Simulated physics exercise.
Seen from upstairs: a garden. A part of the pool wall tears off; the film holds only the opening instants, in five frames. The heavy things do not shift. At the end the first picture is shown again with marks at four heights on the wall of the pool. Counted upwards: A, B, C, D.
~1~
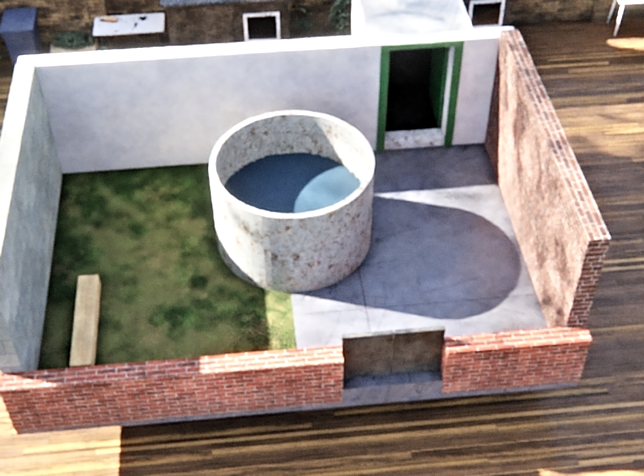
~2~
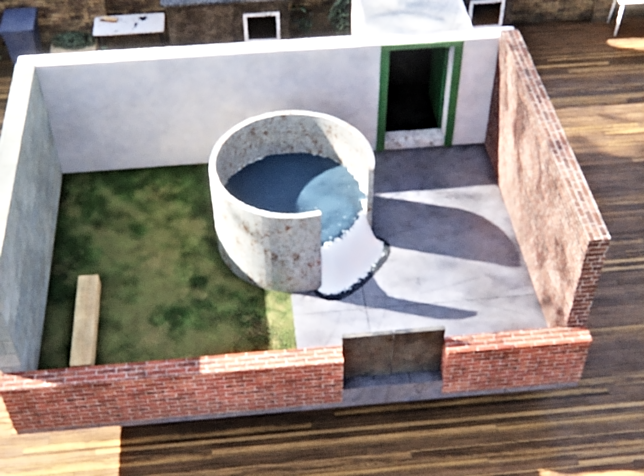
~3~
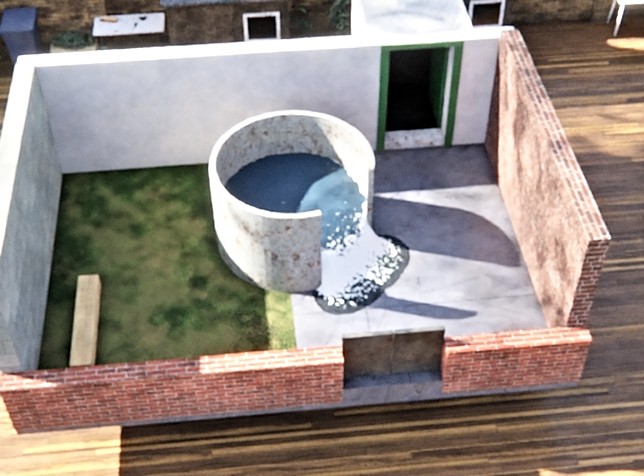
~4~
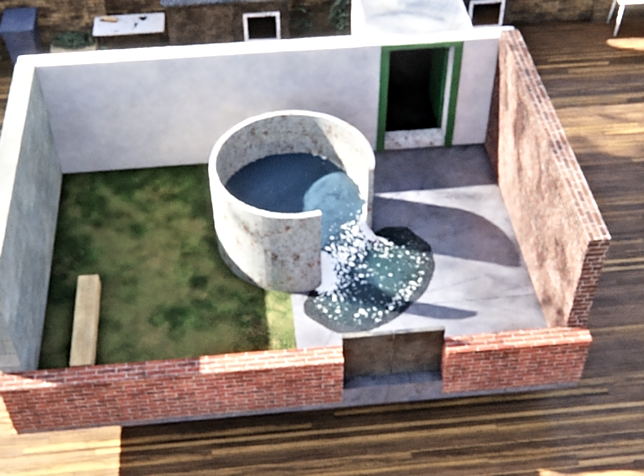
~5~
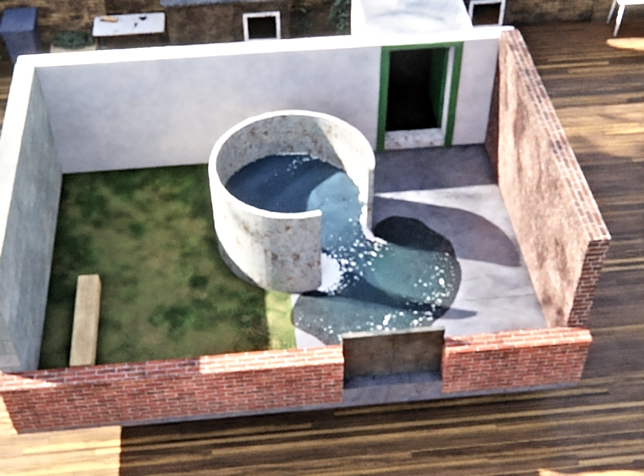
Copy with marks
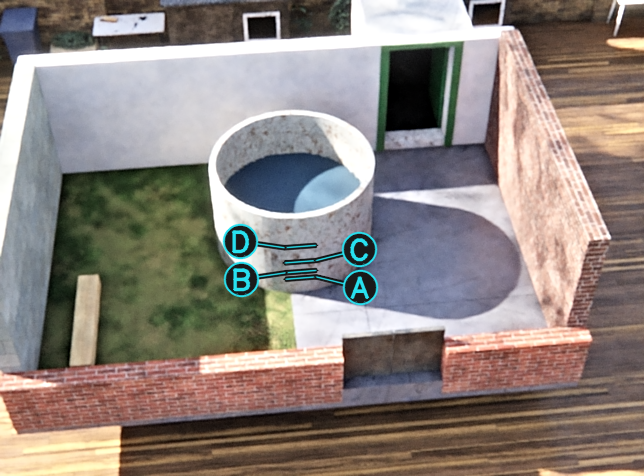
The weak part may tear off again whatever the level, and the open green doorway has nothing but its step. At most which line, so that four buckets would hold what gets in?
C is the one.
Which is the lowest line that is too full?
It is D.
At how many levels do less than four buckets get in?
Three of them.
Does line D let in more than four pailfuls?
Yes, it does.
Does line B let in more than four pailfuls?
No.
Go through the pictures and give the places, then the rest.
Water in the pool at rest, its middle at (293, 200); foot of the green doorway at (414, 148); shut gate at (393, 338).
Water covers 2 % of the ground and shows as far out as (376, 240).
Water covers 4 % of the ground and shows as far out as (394, 241).
Water covers 8 % of the ground and shows as far out as (422, 245).
Water covers 13 % of the ground and shows as far out as (449, 298).
On the marked copy, A at (300, 278); B at (300, 271); C at (300, 261); D at (300, 246); from the bottom up A, B, C, D.
Choosing A, nothing gets over.
Choosing B, nothing gets over.
Choosing C, a bucket or two gets in.
Choosing D, about 10 bucketfuls get in.
